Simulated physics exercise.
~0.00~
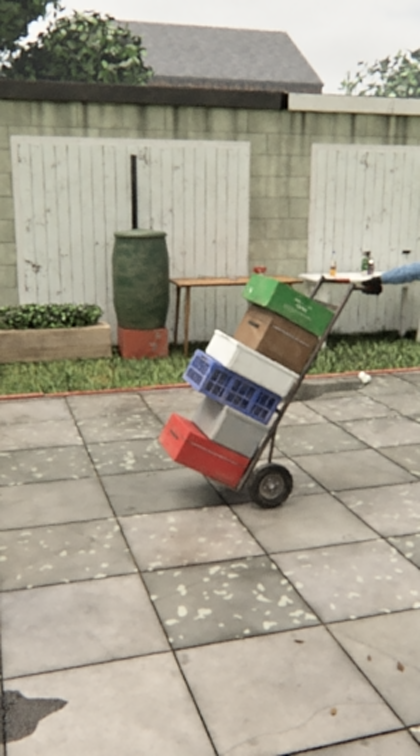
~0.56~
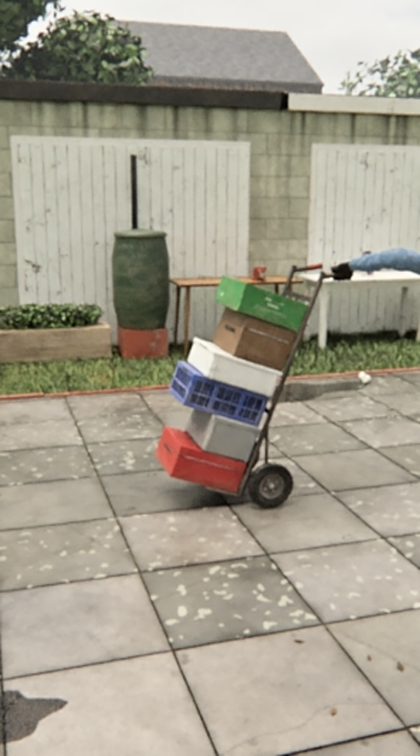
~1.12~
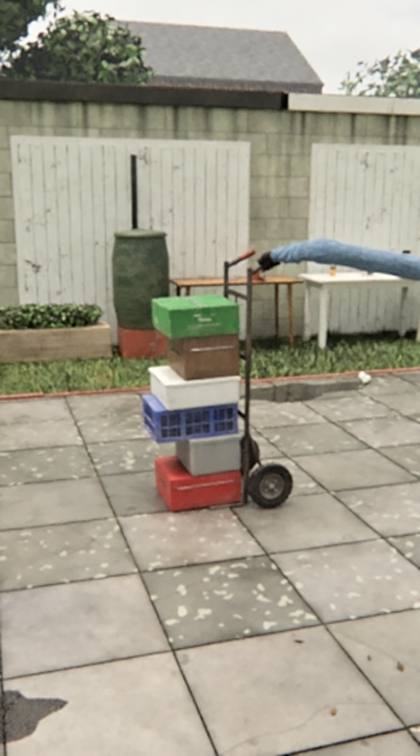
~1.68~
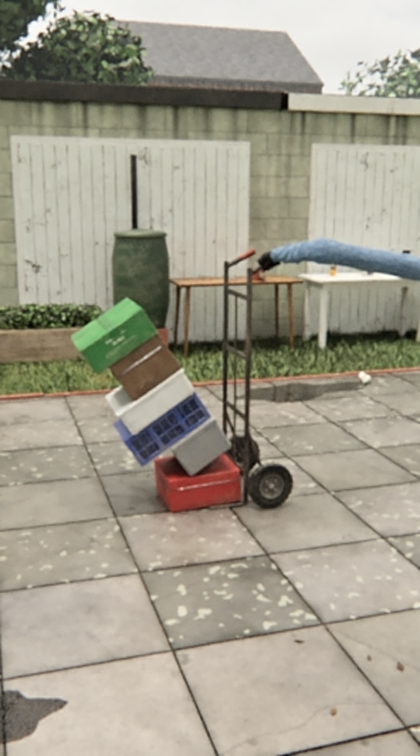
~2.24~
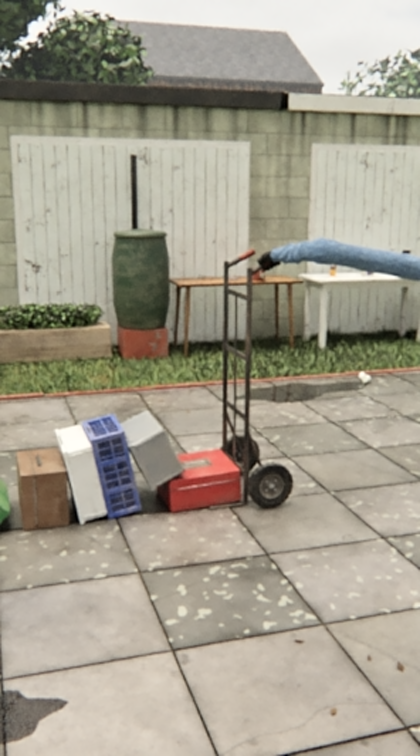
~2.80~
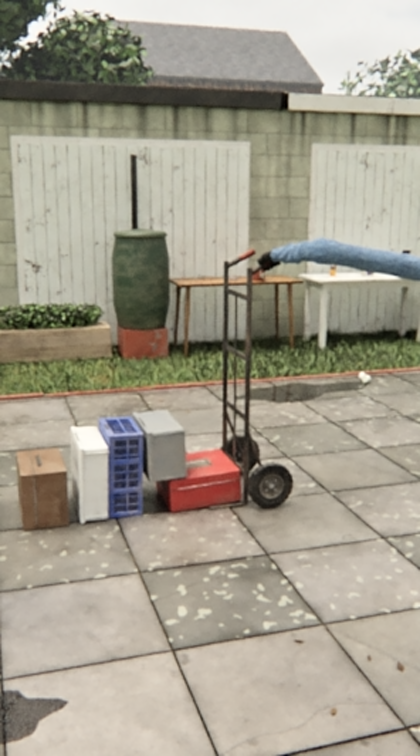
A hand truck stacked with six coloured boxes and crates leans back on a paved yard, seen from the side by a still camera, with a green barrel, tables and white doors behind. From the top sit a green box, a brown box, a white tote, a blue crate, a grey tote and a red box. A blue-sleeved arm at the right swings the truck upright as it rolls slightly left. Everything above the red box tips left and topples to the ground. Finally the green box is out of view, brown, white and blue stand on end, and grey rests tipped against red.
